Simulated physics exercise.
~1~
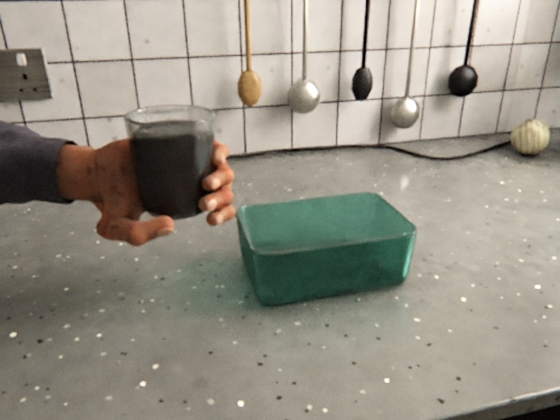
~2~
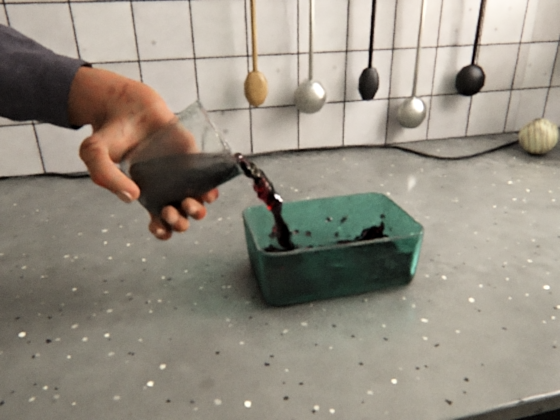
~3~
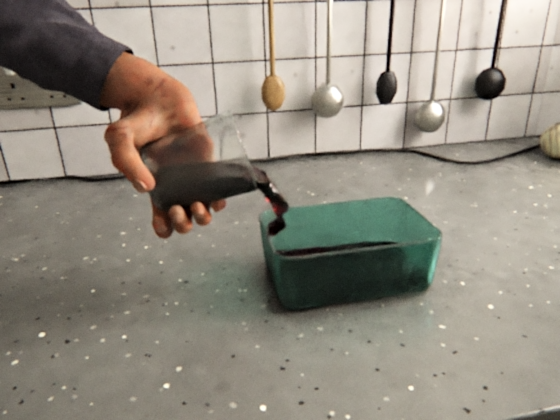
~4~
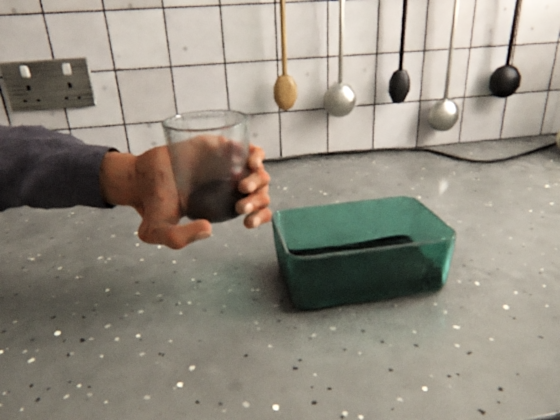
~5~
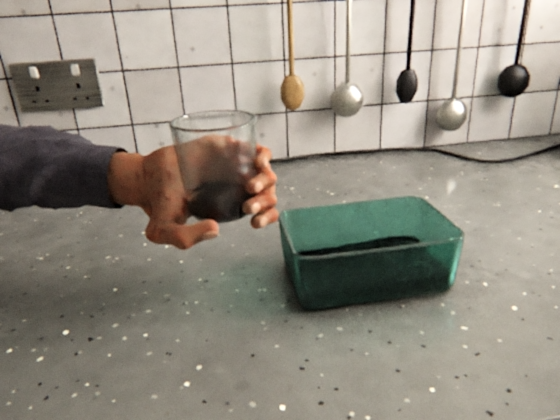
A hand held a glass of dark wine beside an empty green oblong tub on a grey worktop, then tipped it and poured some in. The glass was finally levelled, still partly full, with a dark pool lying in the tub.
